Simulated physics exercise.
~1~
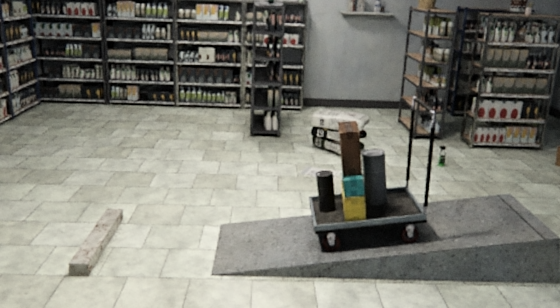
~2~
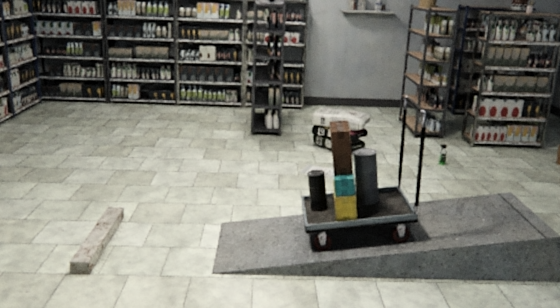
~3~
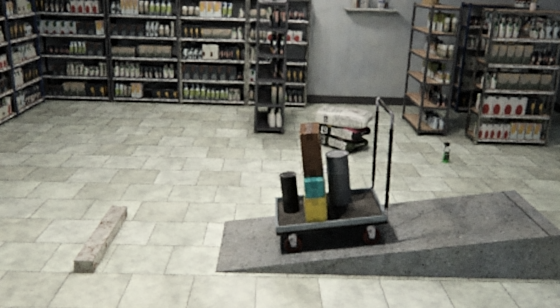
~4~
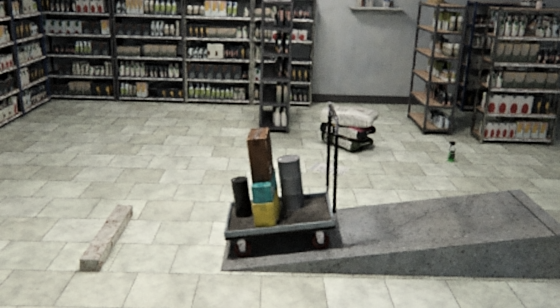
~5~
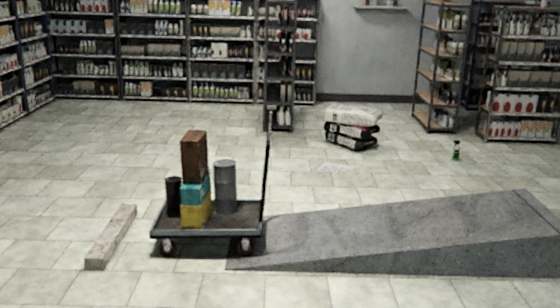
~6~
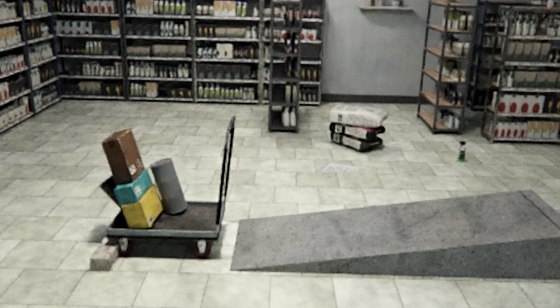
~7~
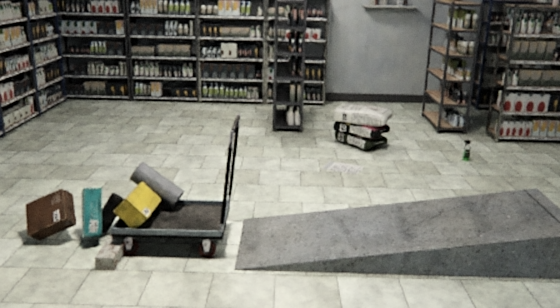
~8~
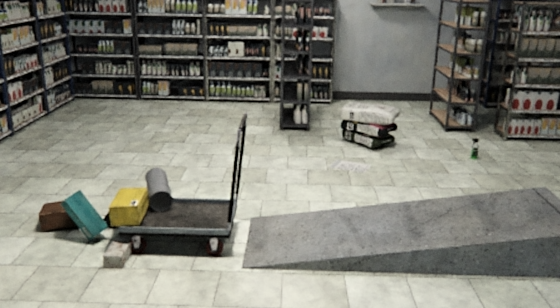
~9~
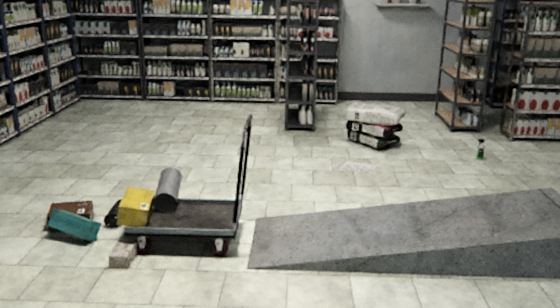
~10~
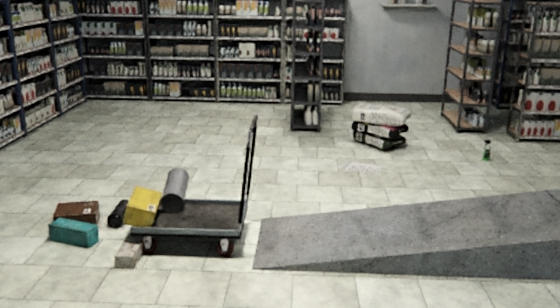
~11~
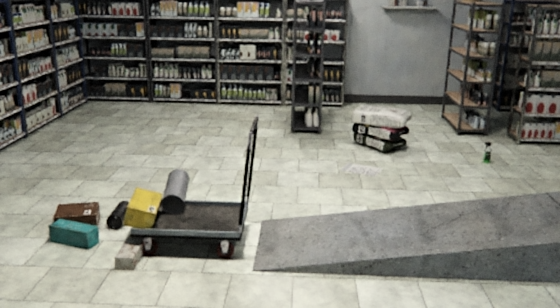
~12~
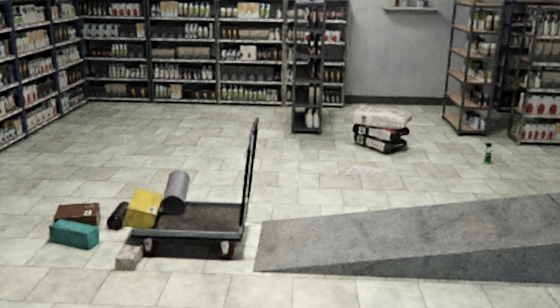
A loaded trolley rolls left down a ramp, hits a kerb and spills three items.
